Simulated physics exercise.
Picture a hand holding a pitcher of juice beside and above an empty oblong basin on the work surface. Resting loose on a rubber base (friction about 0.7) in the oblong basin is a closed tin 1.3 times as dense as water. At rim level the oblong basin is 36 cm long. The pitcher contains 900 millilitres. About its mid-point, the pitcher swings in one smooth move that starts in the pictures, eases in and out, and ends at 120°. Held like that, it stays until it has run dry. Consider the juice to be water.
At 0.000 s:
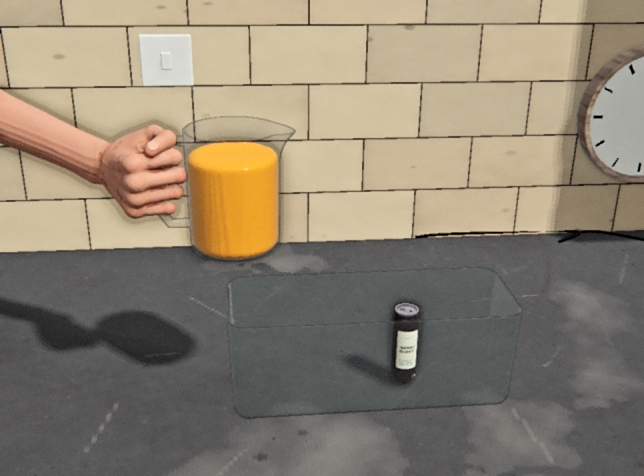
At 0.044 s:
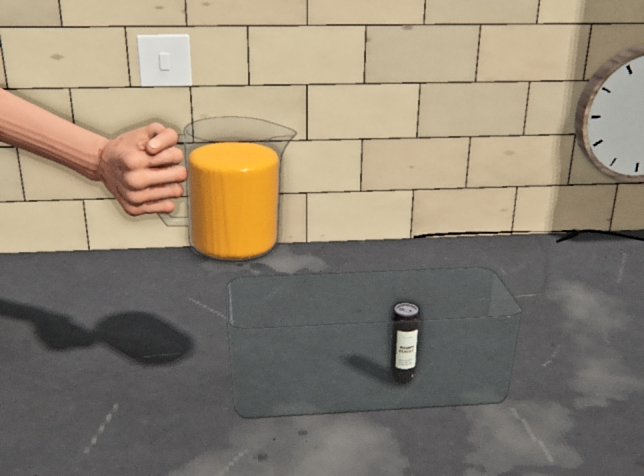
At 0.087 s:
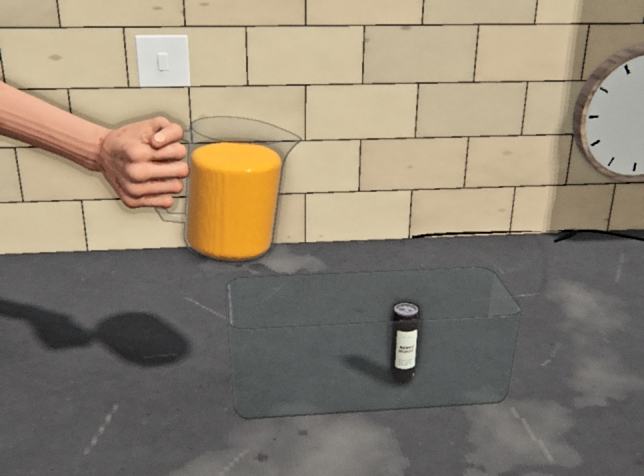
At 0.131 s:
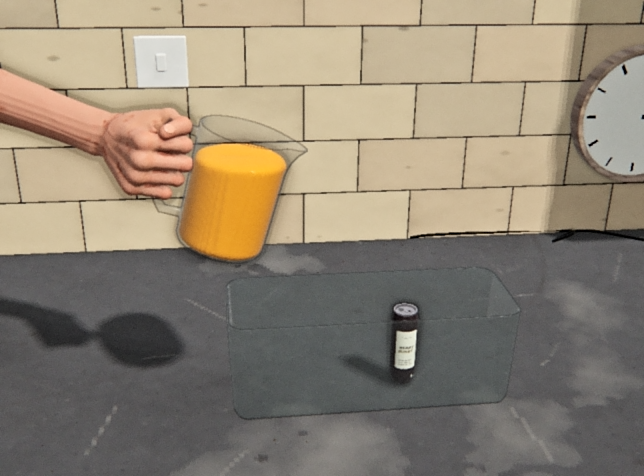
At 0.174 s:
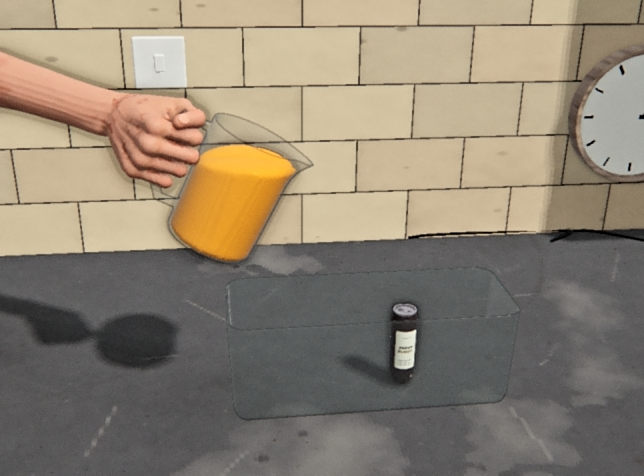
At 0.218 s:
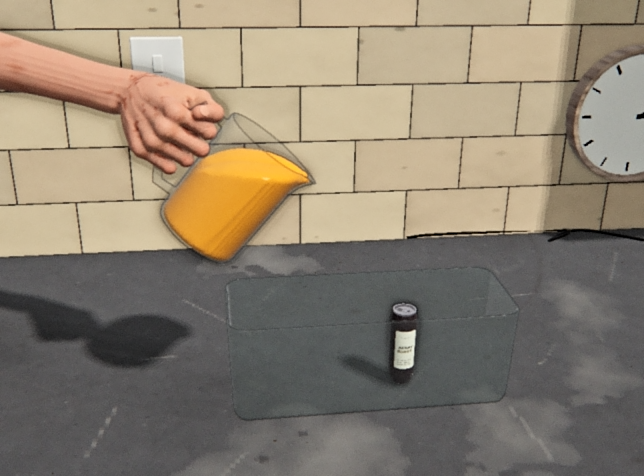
A hand reaching in from the left holds a clear pitcher of orange juice and tilts it smoothly to the right, slowly at first, then faster, the juice sliding toward the lip. Below sits an empty clear oblong basin, with a small dark tin bearing a pale label. The steady, slightly raised view shows a dark grey worktop before a cream brick wall with a white switch and round clock.
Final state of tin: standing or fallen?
It manages to stay erect.
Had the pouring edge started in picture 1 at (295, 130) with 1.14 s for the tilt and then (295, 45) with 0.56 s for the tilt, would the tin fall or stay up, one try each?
First it stays on its base; then it stays on its base.
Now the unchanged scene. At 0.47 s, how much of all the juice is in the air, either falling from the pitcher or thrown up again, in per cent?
Around 26 in a hundred.
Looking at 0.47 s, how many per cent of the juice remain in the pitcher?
Around 54 percent.
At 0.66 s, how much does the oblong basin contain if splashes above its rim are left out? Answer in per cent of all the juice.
Close to 78 in a hundred.
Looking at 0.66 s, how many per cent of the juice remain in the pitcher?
9 %.
By 0.47 s the tilt is 113° and 54 per cent is still to pour; the tin stands where it began.
By 0.66 s the tilt is 120° and 9 per cent is still to pour; the tin stands where it began.
By 0.85 s the tilt is 120° and 0 per cent is still to pour; the tin stands where it began.
By 1.06 s the tilt is 120° and 0 per cent is still to pour; the tin stands where it began.
At rest the tin stands where it began.
